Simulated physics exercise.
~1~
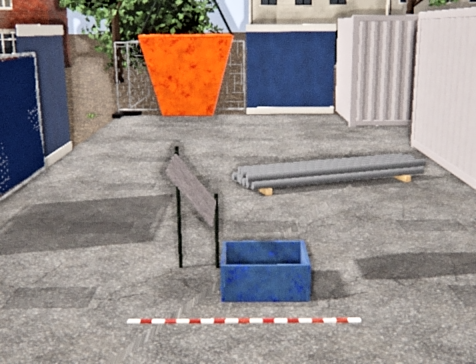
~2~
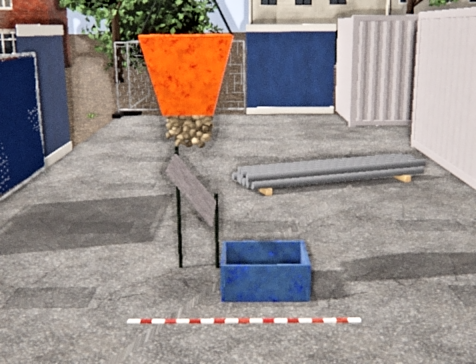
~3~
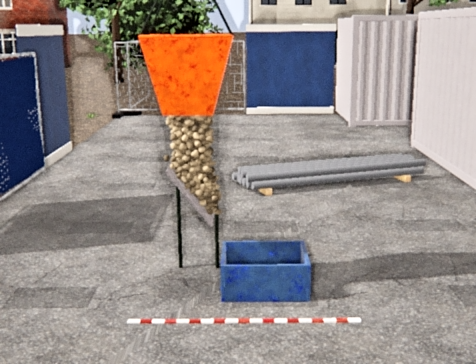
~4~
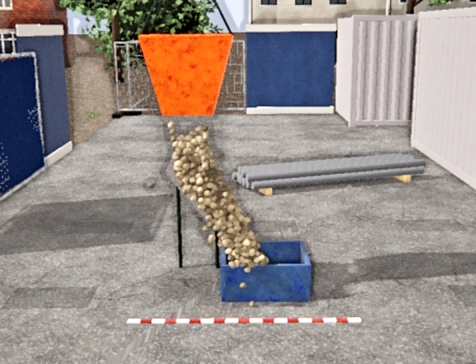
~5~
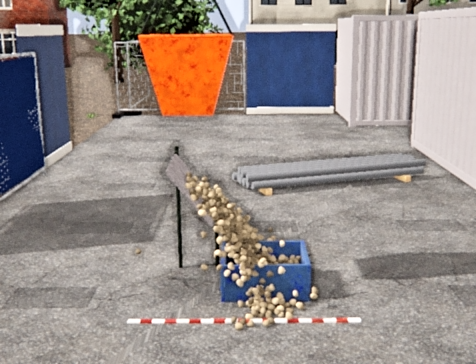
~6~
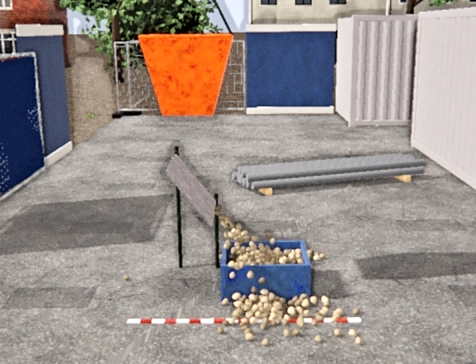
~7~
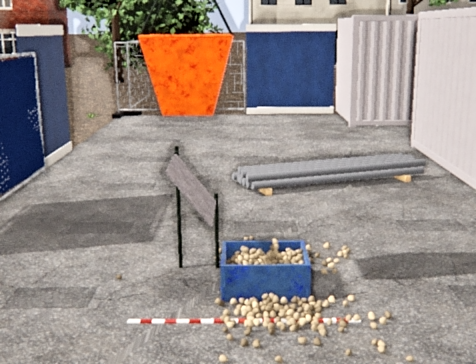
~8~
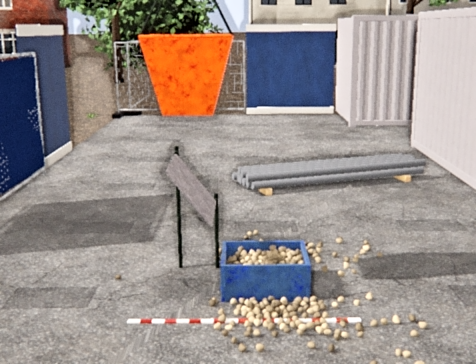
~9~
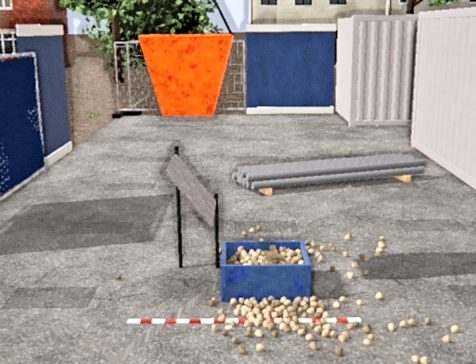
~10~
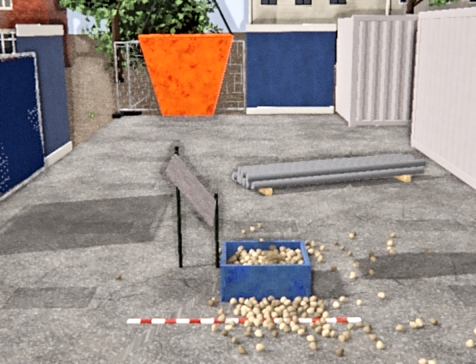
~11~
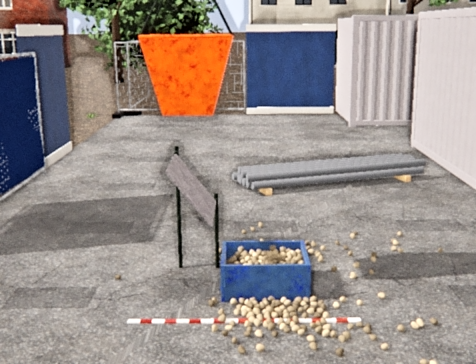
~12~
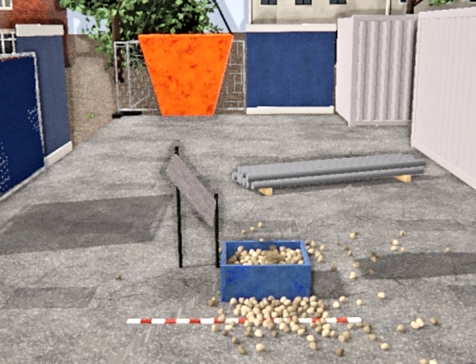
In a fenced paved yard, a hanging orange skip dropped a load of pale stones onto a sloping chute, which sent them down into a blue bin, where many stayed while plenty of others spilled over and scattered in front and to the right.
